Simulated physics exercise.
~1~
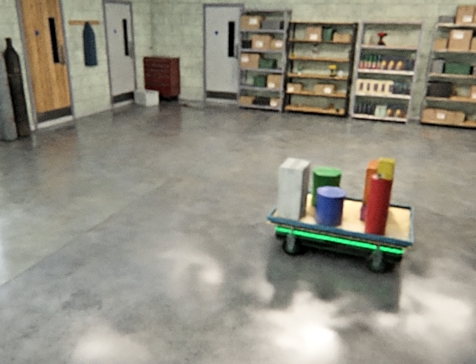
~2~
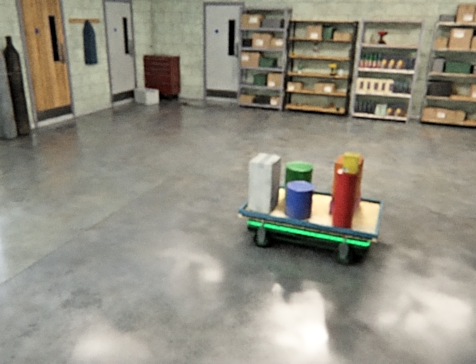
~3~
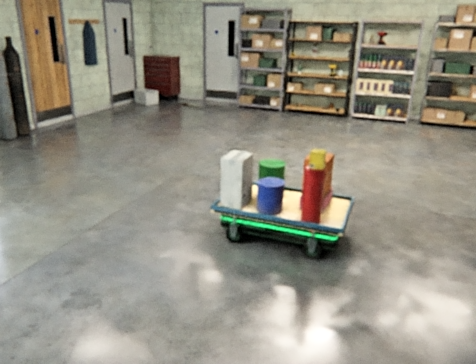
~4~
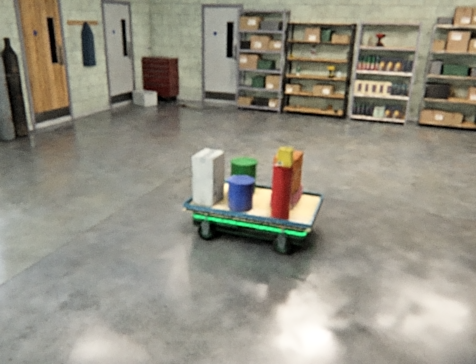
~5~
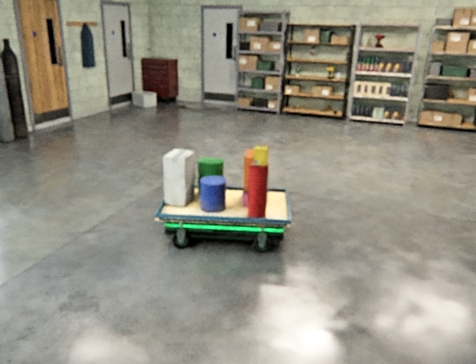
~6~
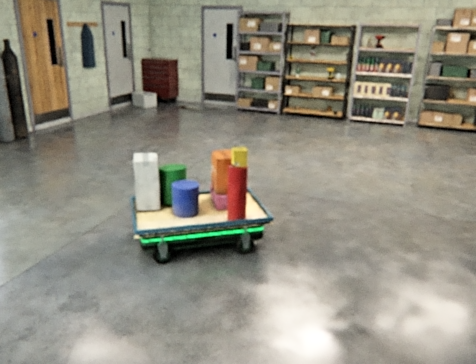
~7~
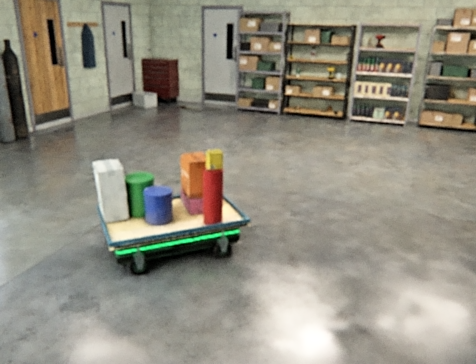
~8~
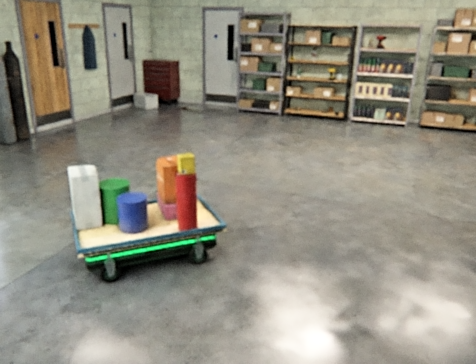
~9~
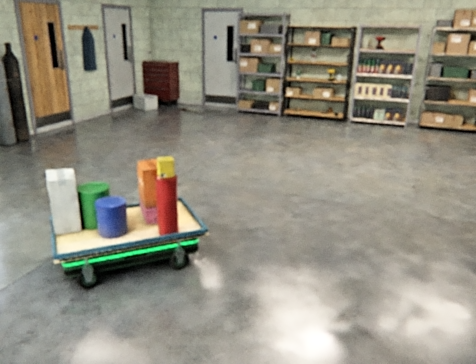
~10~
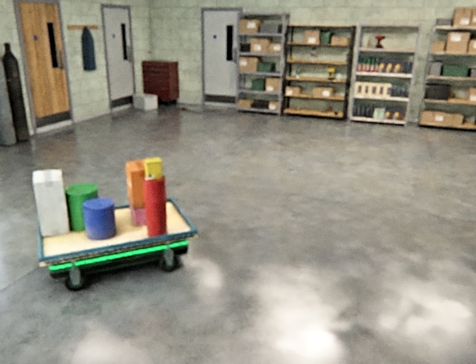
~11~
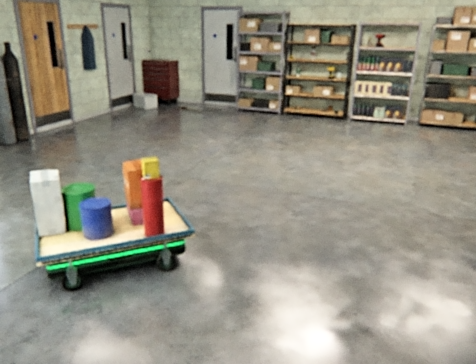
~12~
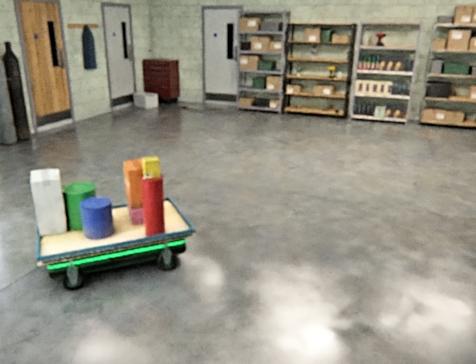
At the start, a low wheeled cart with a glowing green strip stands toward the right of a concrete-floored room, carrying a white box, green and blue pails, a tall red canister and a yellow box. It rolls steadily leftward across the floor, past shelves and doors along the back wall. As it goes, it gradually turns and comes nearer, bringing an orange box and a pink parcel into clearer view behind the canister. The cart then slows and stops at the lower left. It stays still there, with the red canister and the rest of the load still upright on the deck.
